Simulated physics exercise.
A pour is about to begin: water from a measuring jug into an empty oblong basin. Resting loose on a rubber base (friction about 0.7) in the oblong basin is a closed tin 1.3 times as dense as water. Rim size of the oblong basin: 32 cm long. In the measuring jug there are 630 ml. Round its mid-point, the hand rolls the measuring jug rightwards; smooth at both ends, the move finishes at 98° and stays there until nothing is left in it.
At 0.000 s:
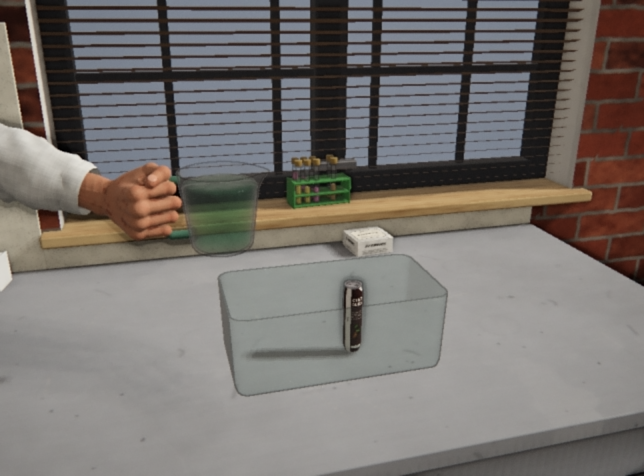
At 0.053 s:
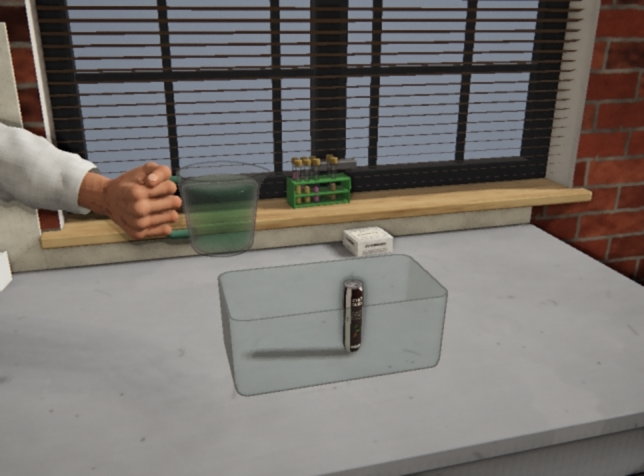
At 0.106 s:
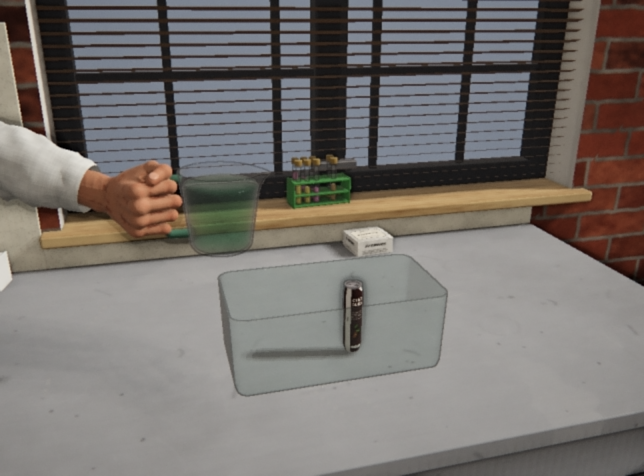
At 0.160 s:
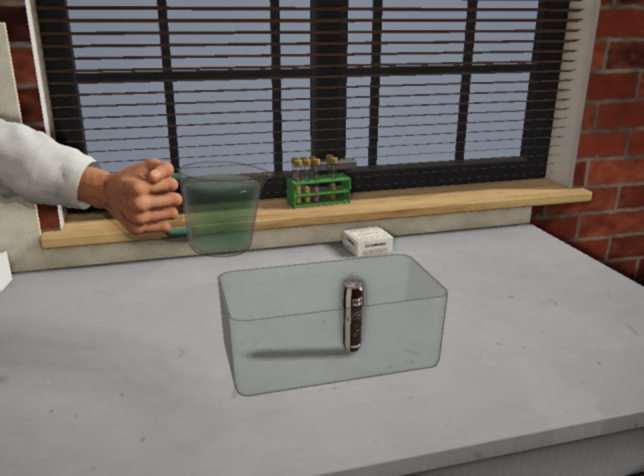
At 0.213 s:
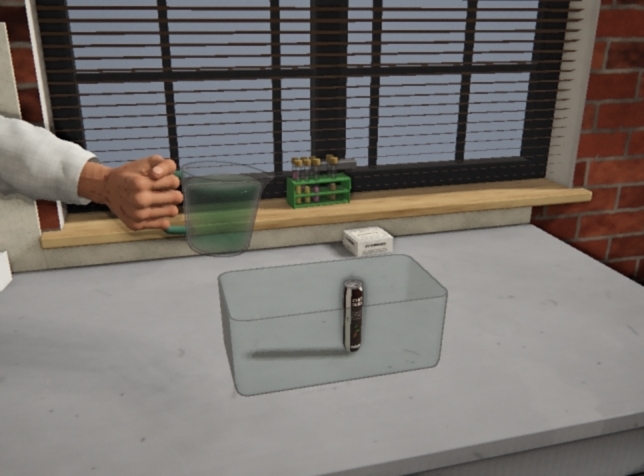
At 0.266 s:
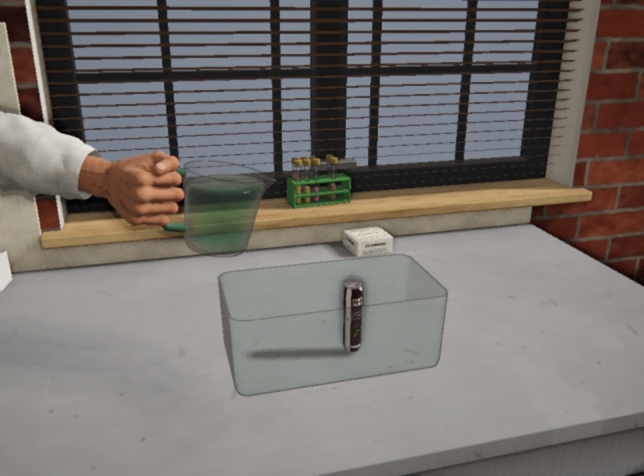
The clip opens on a hand in a white sleeve holding a clear measuring jug upright by its handle, behind an oblong, see-through basin with a small dark cylindrical object showing inside it. After staying level at first, the jug is slowly rolled slightly rightwards by the hand, while the basin remains still.
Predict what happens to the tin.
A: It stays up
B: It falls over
It stays up.
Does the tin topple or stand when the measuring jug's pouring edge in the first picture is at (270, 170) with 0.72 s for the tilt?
It does not tip.
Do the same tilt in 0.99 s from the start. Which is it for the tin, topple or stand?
The tin keeps standing.
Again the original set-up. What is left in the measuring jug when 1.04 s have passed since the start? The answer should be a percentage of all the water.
About 26 per cent.
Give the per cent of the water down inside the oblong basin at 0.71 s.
Fraction in basin: Approx. 6%.
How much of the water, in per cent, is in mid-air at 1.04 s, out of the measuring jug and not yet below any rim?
Airborne fraction: Approx. 16 %.
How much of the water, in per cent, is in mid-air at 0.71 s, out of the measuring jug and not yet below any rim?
Near 16 in a hundred.
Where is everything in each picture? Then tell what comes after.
In the first picture, it leans 0°; its right rim is at (270, 169); the water meets the walls at (181, 184) and (257, 179); the oblong basin's rim runs from (224, 297) to (428, 274); the tin's top is at (353, 287).
In the second picture, it leans 0°; its right rim is at (270, 170); the water meets the walls at (181, 185) and (257, 180).
In the third picture, it leans 2°; its right rim is at (271, 171); the water meets the walls at (182, 184) and (257, 180).
In the fourth picture, it leans 4°; its right rim is at (272, 173); the water meets the walls at (182, 183) and (259, 181).
In the fifth picture, it leans 7°; its right rim is at (274, 175); the water meets the walls at (184, 185) and (261, 181).
In the sixth picture, it leans 11°; its right rim is at (276, 179); the water meets the walls at (186, 185) and (264, 181).
By 0.71 s the tilt is 60° and 78 per cent is still to pour; the tin stands where it began.
By 1.04 s the tilt is 91° and 26 per cent is still to pour; the tin stands where it began.
By 1.38 s the tilt is 98° and 2 per cent is still to pour; the tin stands where it began.
By 1.75 s the tilt is 98° and 0 per cent is still to pour; the tin stands where it began.
At rest the tin stands where it began.
